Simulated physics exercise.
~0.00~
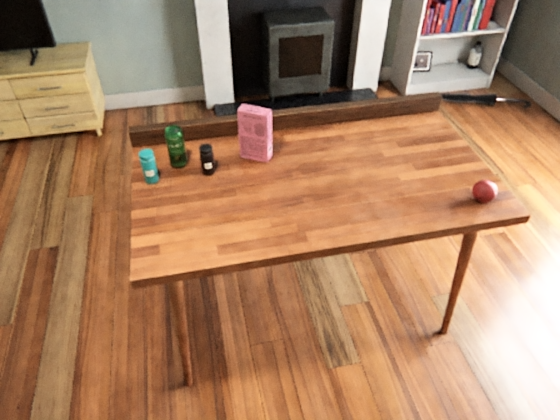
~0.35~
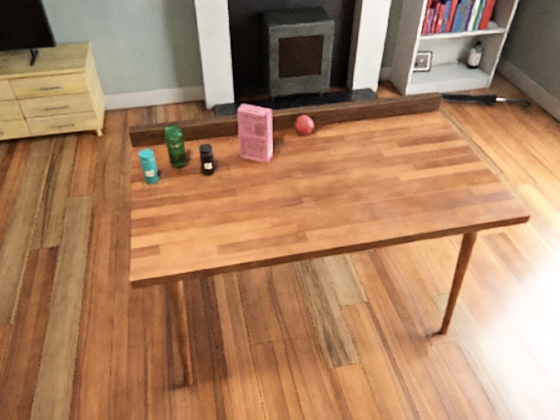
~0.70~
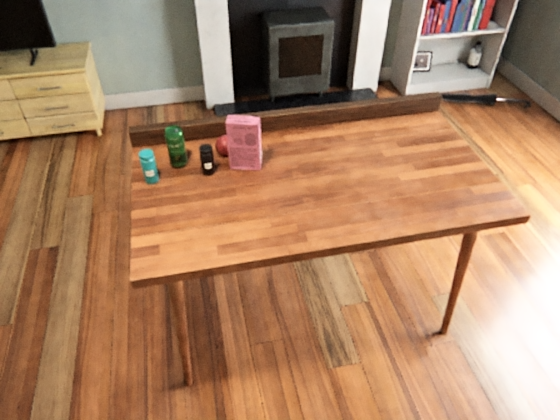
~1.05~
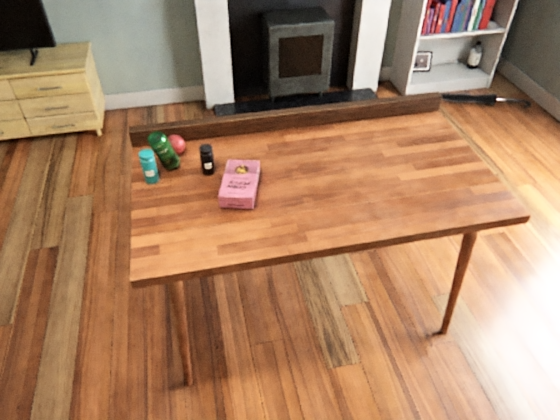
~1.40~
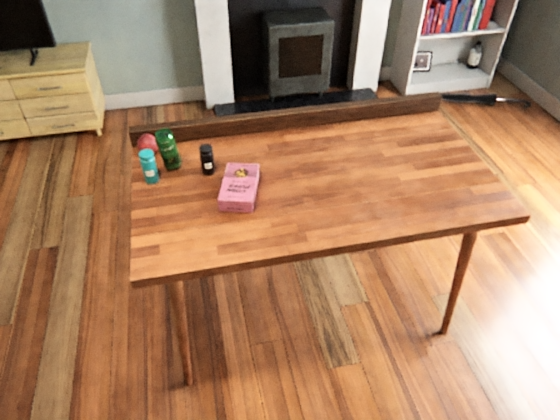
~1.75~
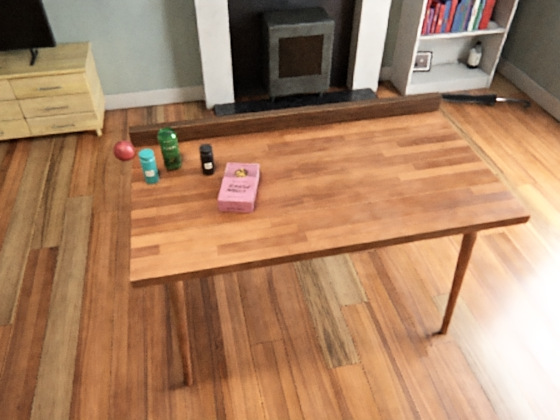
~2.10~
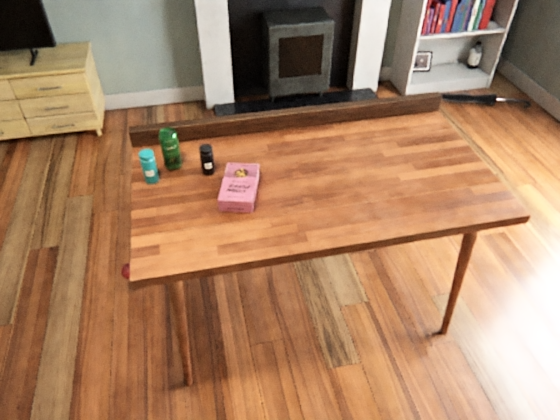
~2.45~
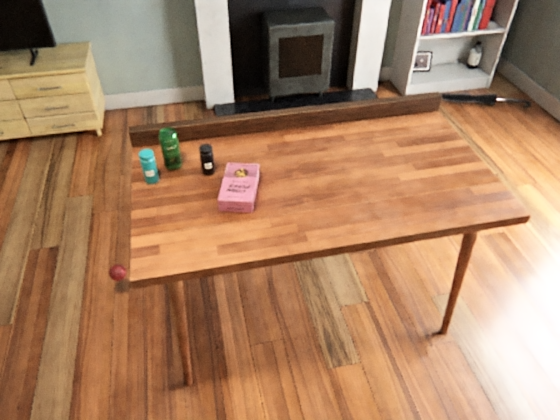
Wooden table with a red ball rebounding off the back rail, toppling a pink packet, nudging a green can and dropping off the left edge.
